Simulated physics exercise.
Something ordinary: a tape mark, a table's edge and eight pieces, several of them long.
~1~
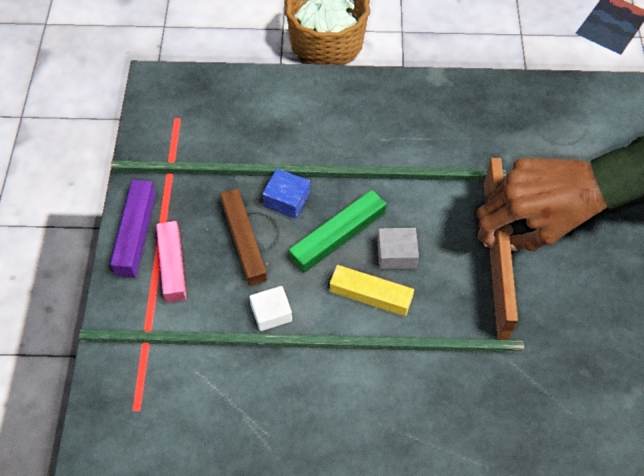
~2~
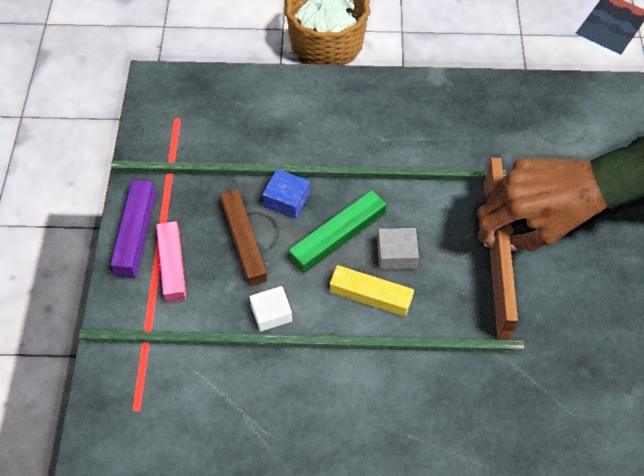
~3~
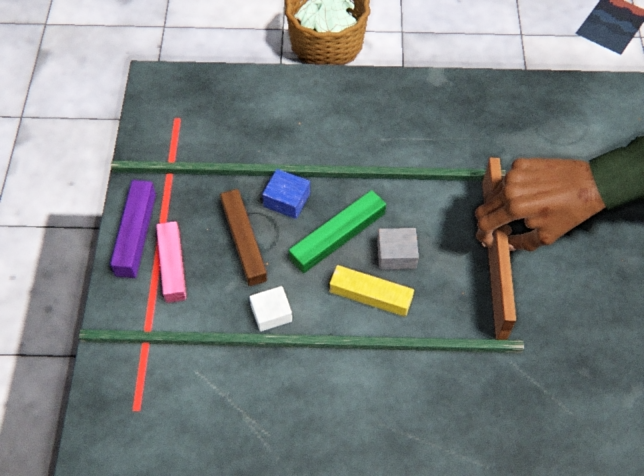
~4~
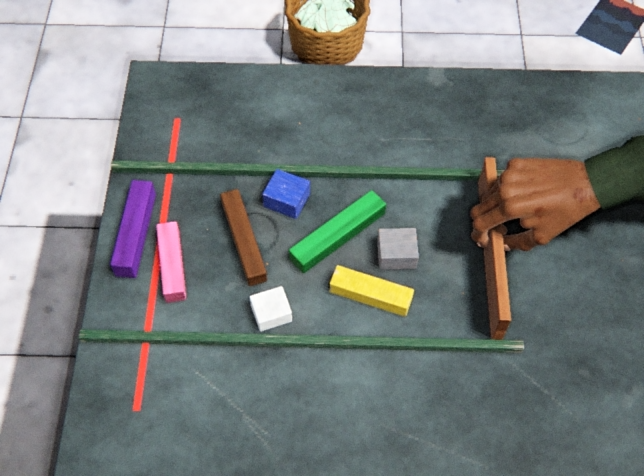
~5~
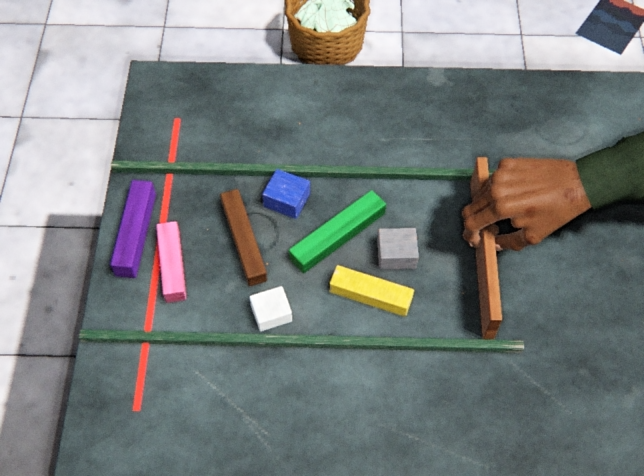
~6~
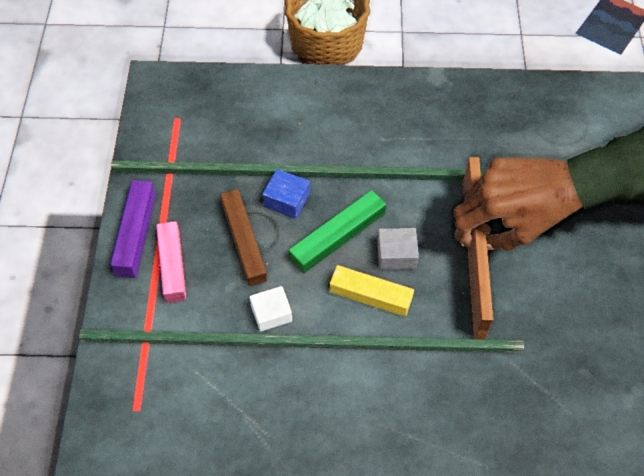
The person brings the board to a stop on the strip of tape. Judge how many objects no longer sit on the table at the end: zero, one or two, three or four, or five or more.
No longer on the table: Three or four.
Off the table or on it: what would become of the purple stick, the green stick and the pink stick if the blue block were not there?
Taking them one by one, the purple stick drops away, the green stick holds its spot and the pink stick drops away.
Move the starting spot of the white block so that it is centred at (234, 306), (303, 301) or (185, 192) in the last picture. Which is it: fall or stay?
The white block holds on; does not fall; tumbles off.
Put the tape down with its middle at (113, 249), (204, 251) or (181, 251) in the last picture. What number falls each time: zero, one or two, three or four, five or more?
Number fallen at each tape, in order - at least five, one to two, three or four.
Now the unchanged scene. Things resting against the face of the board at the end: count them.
The number is 4.
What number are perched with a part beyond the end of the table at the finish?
Tally: 3.
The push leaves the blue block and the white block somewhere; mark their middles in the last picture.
In the last picture the blue block sits around (121, 187) and the white block around (132, 315).
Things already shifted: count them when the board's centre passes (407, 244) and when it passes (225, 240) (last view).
Tally: First 2; then 8.
Early on, none off yet; purple stick at rest near (134, 228); pink stick at rest near (171, 261); brown stick moving near (232, 237).
Finally, the number that fall off is three or four; lost, brown stick, pink stick and purple stick.
